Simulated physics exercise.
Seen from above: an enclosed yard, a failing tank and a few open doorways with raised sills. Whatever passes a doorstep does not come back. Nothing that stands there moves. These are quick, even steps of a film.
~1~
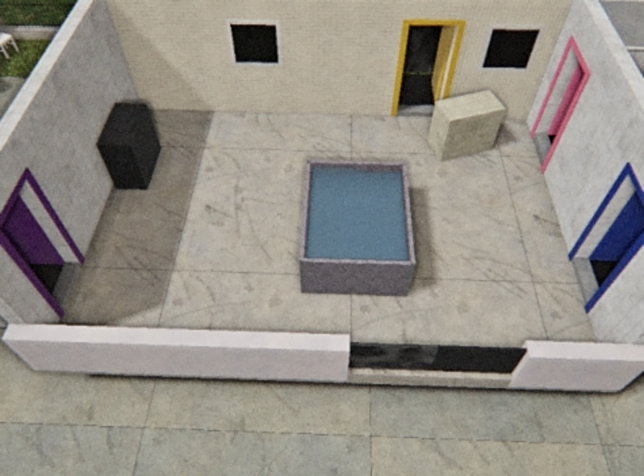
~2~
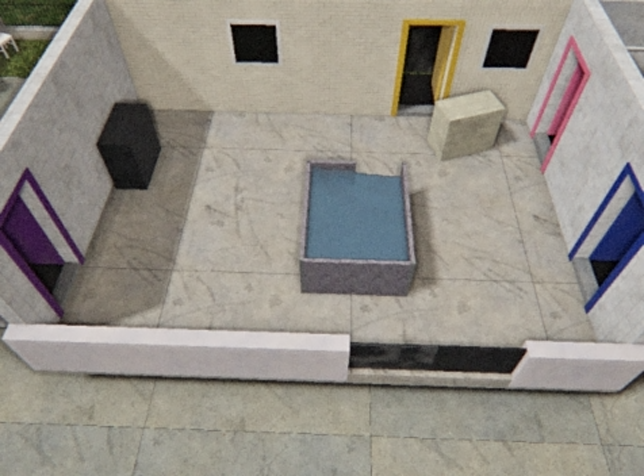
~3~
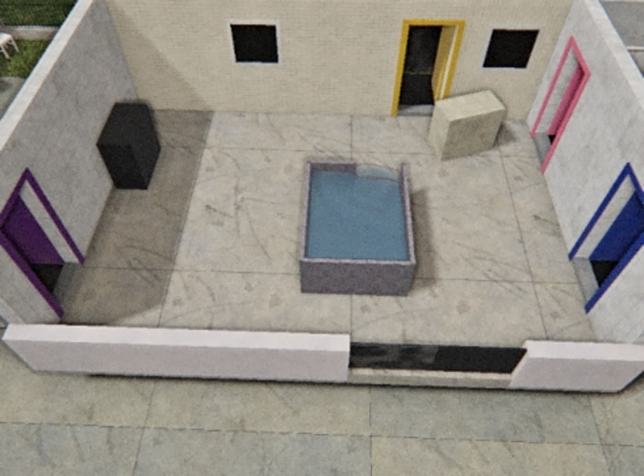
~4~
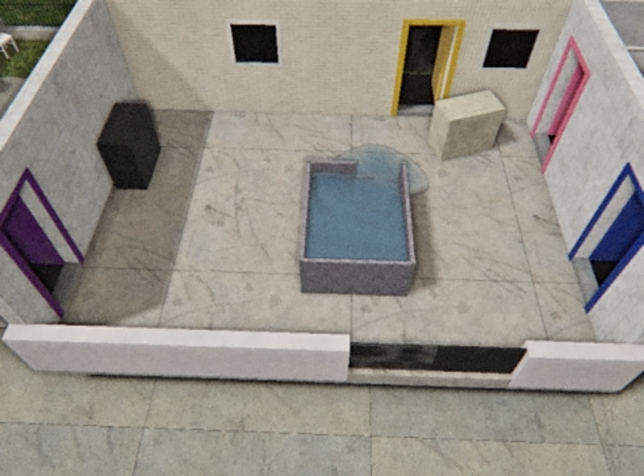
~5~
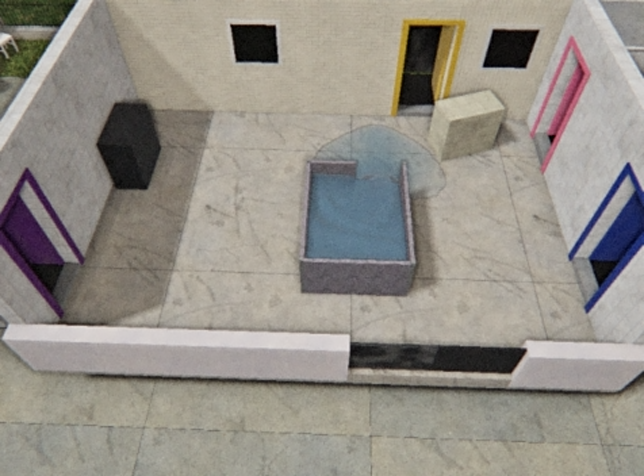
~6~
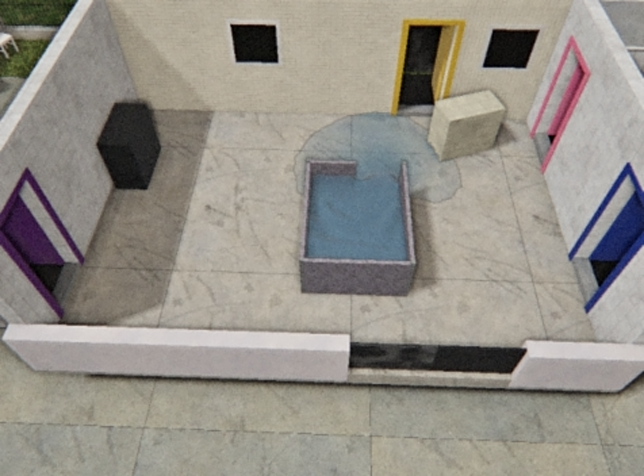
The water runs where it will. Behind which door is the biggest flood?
Most goes in at the yellow door.
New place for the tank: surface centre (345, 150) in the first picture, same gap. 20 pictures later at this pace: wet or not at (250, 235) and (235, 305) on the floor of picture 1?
In that order: Dry, clear.
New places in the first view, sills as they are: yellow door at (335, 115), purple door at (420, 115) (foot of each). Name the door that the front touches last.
That is the blue door.
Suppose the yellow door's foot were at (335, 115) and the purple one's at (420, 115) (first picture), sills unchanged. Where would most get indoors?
Most goes in at the one in purple.
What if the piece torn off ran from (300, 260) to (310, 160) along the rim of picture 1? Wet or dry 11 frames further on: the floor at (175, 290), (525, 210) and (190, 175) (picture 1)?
One after the other: Covered, no water, flooded.
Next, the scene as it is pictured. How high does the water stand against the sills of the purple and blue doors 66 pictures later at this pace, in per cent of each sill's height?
Near 70 and 40 in a hundred.
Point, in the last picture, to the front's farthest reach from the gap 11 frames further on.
Around (184, 112).
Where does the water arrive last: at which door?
I say the door marked purple.
A moment on, water covers 20 % of the floor; blue door not reached, yellow door some in, pink door not reached, purple door not reached.
Next, water covers 25 % of the floor; blue door not reached, yellow door a lot in, pink door wet at the sill, nothing in, purple door not reached.
Then, water covers 40 % of the floor; blue door not reached, yellow door a lot in, pink door wet at the sill, nothing in, purple door not reached.
Later, water covers 70 % of the floor; blue door wet at the sill, nothing in, yellow door a lot in, pink door wet at the sill, nothing in, purple door wet at the sill, nothing in.
In the end, water covers 95 % of the floor; blue door wet at the sill, nothing in, yellow door a lot in, pink door wet at the sill, nothing in, purple door wet at the sill, nothing in; the yellow door has let in the most.
